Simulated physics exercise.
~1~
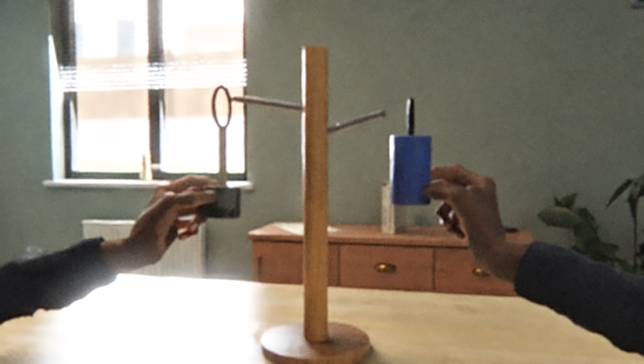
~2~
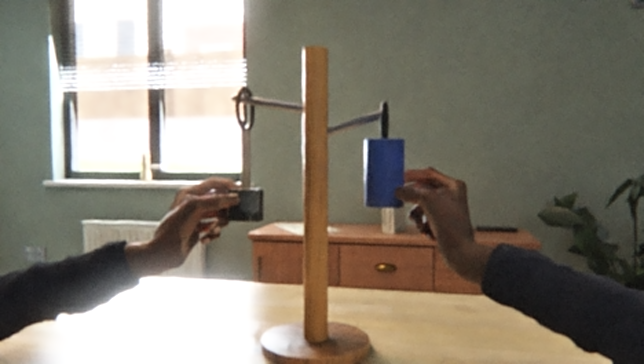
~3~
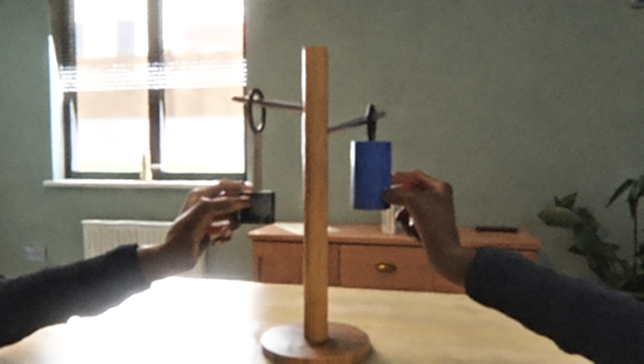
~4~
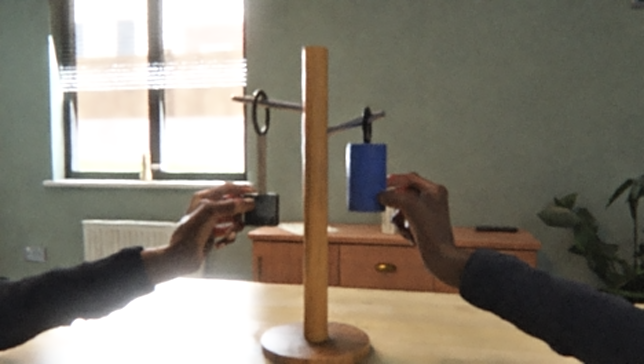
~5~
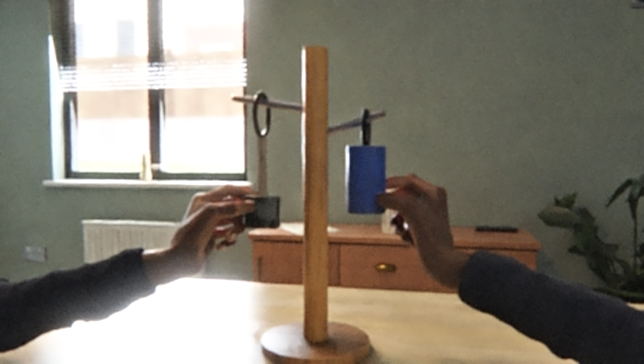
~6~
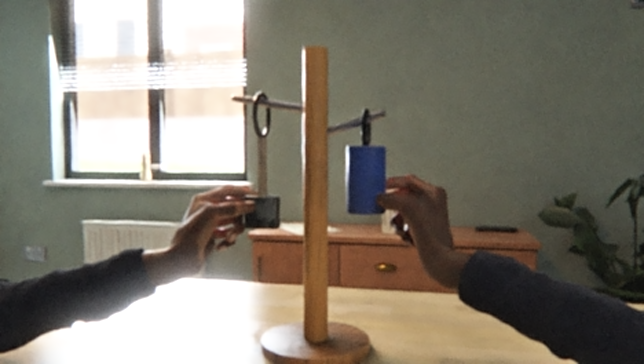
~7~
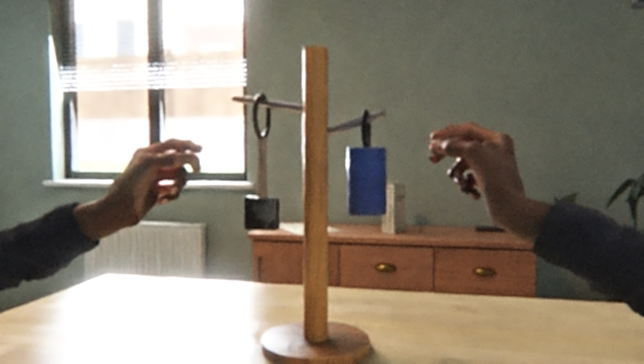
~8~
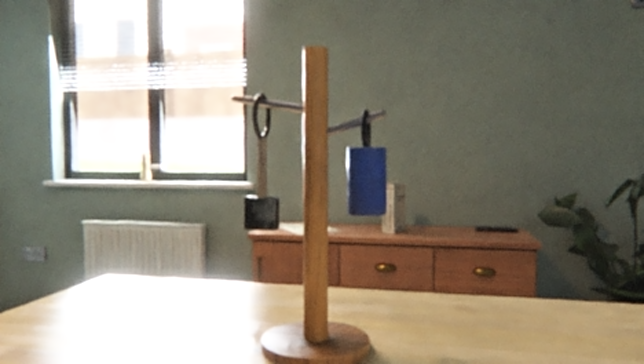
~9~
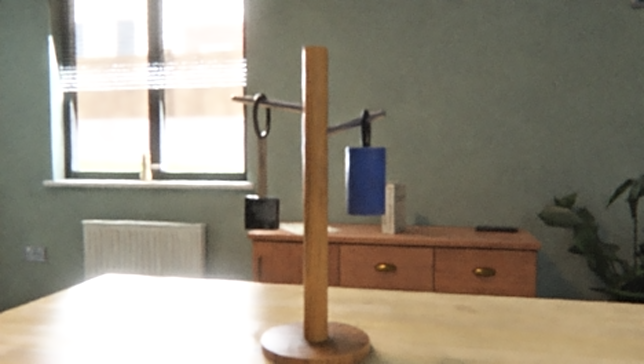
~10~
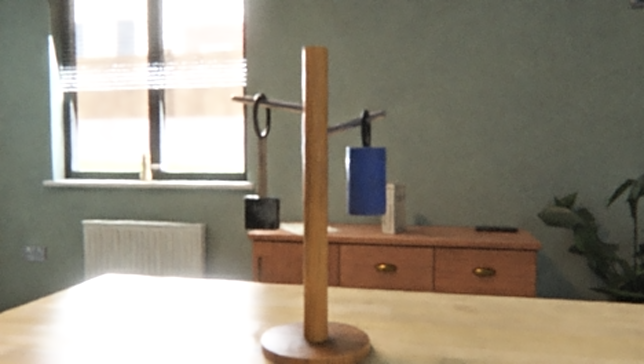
Two hands hanging a blue lantern and a black brush on opposite pegs of a wooden stand, then withdrawing, leaving both hanging still.
